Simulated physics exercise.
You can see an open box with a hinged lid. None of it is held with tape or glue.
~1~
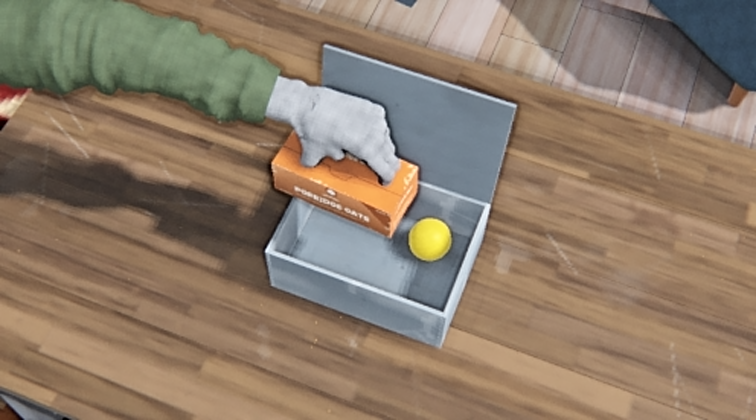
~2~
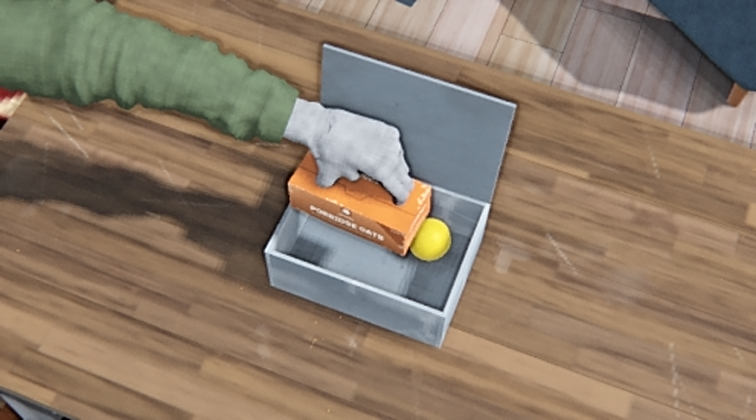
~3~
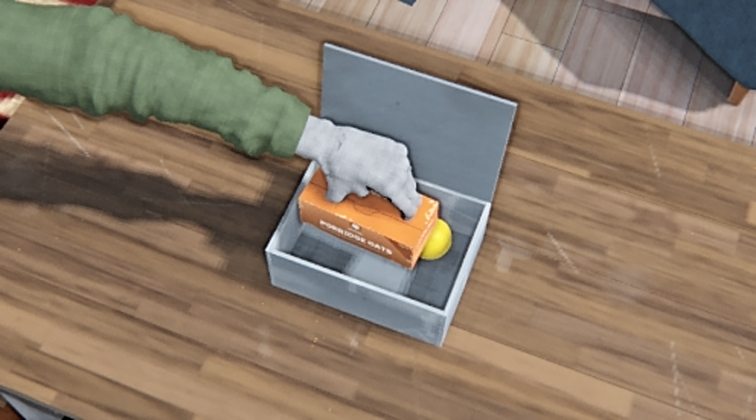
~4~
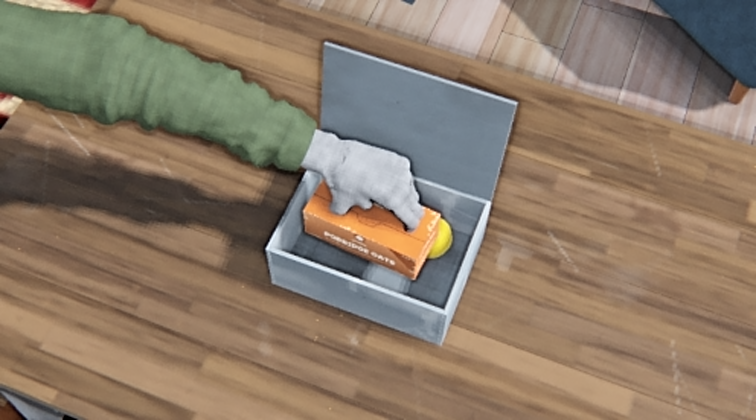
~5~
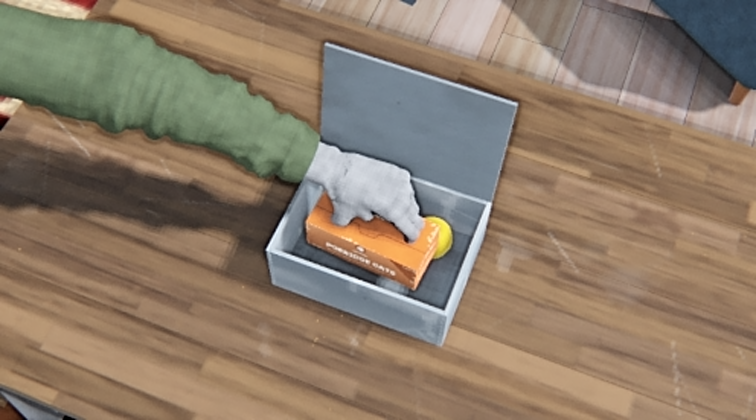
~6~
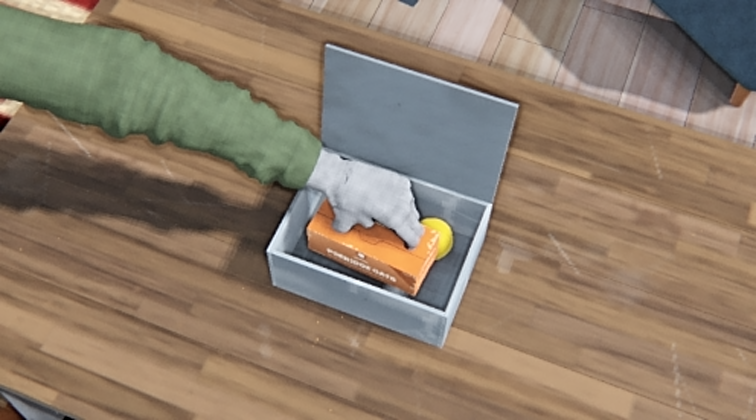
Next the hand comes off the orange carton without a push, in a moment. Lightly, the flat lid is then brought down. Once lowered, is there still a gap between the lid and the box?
The lid rests on the edge.
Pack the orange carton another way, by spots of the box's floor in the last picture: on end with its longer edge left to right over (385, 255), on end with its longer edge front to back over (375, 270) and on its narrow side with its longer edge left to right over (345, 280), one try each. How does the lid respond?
So: First go, the lid can't get down; second go, it can't get down; third go, it gets all the way down.
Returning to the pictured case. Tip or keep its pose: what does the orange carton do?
In the end, it keeps its orientation.
Then, 0.90 s after the last picture, lid starting down; orange carton slid a little near (373, 262).
Then, 1.50 s after the last picture, lid 66° above the rim; orange carton slid a little near (373, 262).
Then, 1.80 s after the last picture, lid 33° above the rim; orange carton slid a little near (373, 262).
Then, 2.00 s after the last picture, lid 4° above the rim; orange carton slid a little near (373, 262).
At rest, lid shut; moved from the start, orange carton; yellow lemon in place. Seen from the same camera at the end, orange carton near (373, 262).
